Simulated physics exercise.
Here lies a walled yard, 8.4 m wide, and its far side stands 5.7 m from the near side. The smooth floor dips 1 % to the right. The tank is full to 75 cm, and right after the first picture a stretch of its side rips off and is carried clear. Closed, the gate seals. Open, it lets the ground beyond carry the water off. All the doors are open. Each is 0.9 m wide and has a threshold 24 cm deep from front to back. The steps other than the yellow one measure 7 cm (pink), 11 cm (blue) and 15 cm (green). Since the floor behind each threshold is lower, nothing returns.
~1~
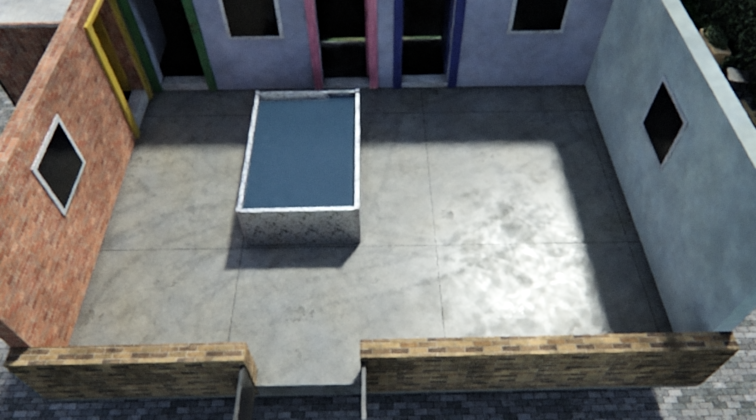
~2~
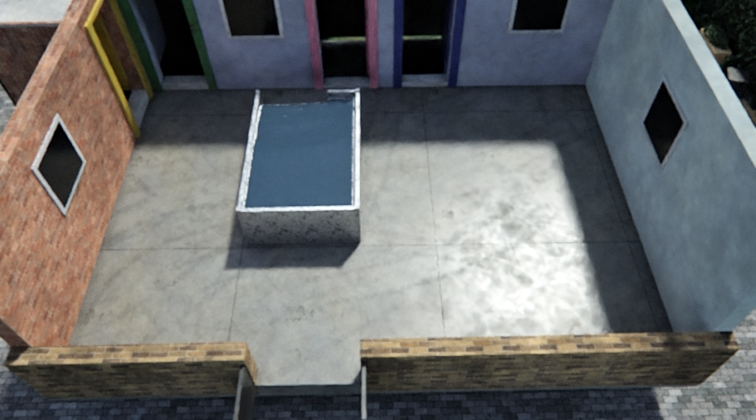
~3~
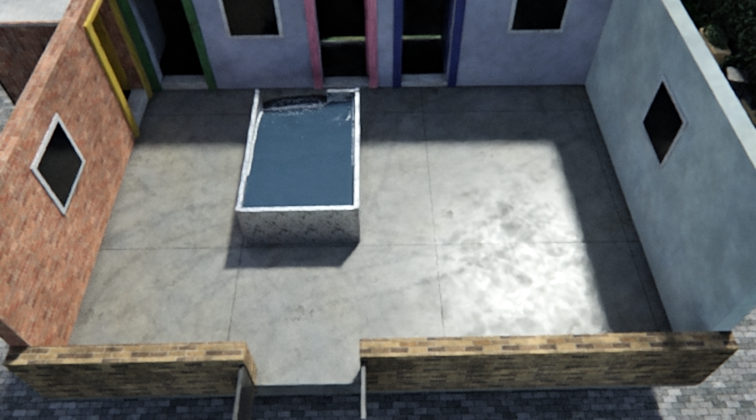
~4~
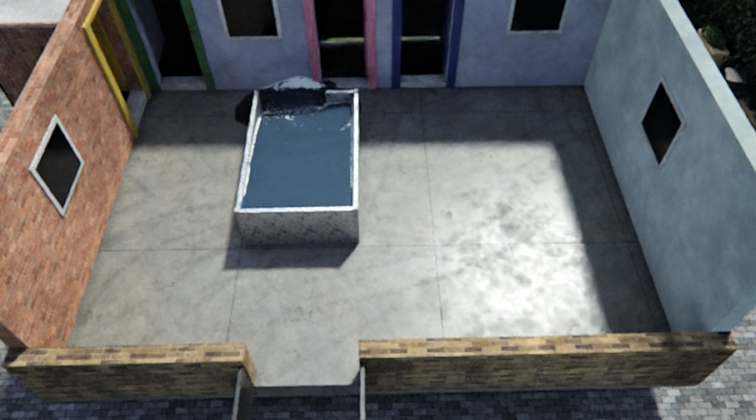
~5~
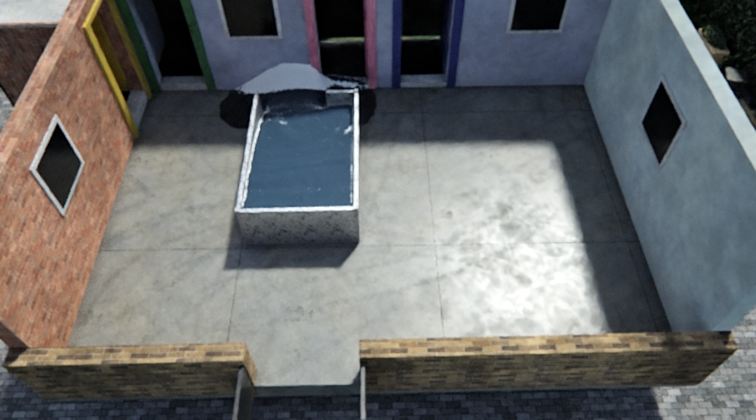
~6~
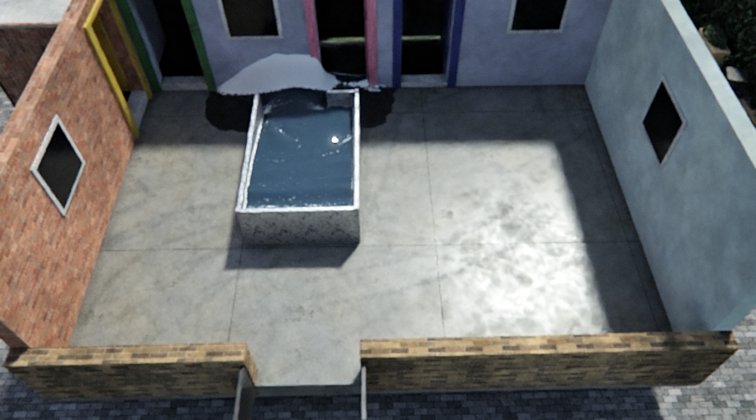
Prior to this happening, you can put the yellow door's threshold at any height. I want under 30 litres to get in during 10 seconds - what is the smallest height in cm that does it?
You would need about 29 cm.
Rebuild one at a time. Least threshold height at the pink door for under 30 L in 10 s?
The pink door needs around 32 cm.
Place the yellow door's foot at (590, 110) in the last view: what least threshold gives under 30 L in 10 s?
Around 10.5 cm would do it.
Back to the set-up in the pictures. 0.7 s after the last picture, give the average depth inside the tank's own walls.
Some 50 cm.
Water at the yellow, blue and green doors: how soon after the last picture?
For yellow it's 0.6 s, for blue 0.2 s, and for green 0.2 s.
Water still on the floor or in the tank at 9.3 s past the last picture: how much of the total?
Roughly 80 in a hundred.
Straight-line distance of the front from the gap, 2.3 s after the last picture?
Roughly 5.4 metres.
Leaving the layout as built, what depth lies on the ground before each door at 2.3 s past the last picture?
Door by door in centimetres - yellow 31, pink 20, blue 7, green 19.
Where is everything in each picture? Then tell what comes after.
In the first frame, still water, 75 cm deep, in the tank at (304, 149); the yellow door at (125, 72) is dry.
In the second frame, water pours out on the far side and has run 0.3 m, to a hidden place; about 9 cm deep outside, 75 cm at the back.
In the third frame, the gap is on the far side, the front 0.8 m out at a hidden place; the back of the tank holds 75 cm.
In the fourth frame, the gap is on the far side, the front 1.2 m out at (322, 83); the back of the tank holds 75 cm.
In the fifth frame, the gap is on the far side, the front 1.3 m out at (344, 79); the back of the tank holds 75 cm.
In the sixth frame, water pours out on the far side and has run 1.6 m, to (391, 89); about 10 cm deep outside, 69 cm at the back; the yellow door at (124, 73), 2.9 m from the gap, is still 1.4 m from the nearest water.
Then, 0.7 s after the last picture water covers 10 % of the floor, deepest (55 cm) near (301, 92); 20 cm at the yellow door, 0 litres in over its 25 cm threshold.
Then, 2.3 s after the last picture water covers 40 % of the floor, deepest (34 cm) near (149, 101); 31 cm at the yellow door, 53 litres in over its 25 cm threshold.
Then, 9.3 s after the last picture water covers 90 % of the floor, deepest (14 cm) near (640, 260); 7 cm at the yellow door, 66 litres in over its 25 cm threshold.
At the yellow door as built, the water peaked near 37 cm, 1.5 s after the last picture.
Run again over the same 10 s with other heights there, 56 litres in over 26 cm, 6 litres over 35.5 cm. The limit of 30 litres is kept from about 29 cm up.
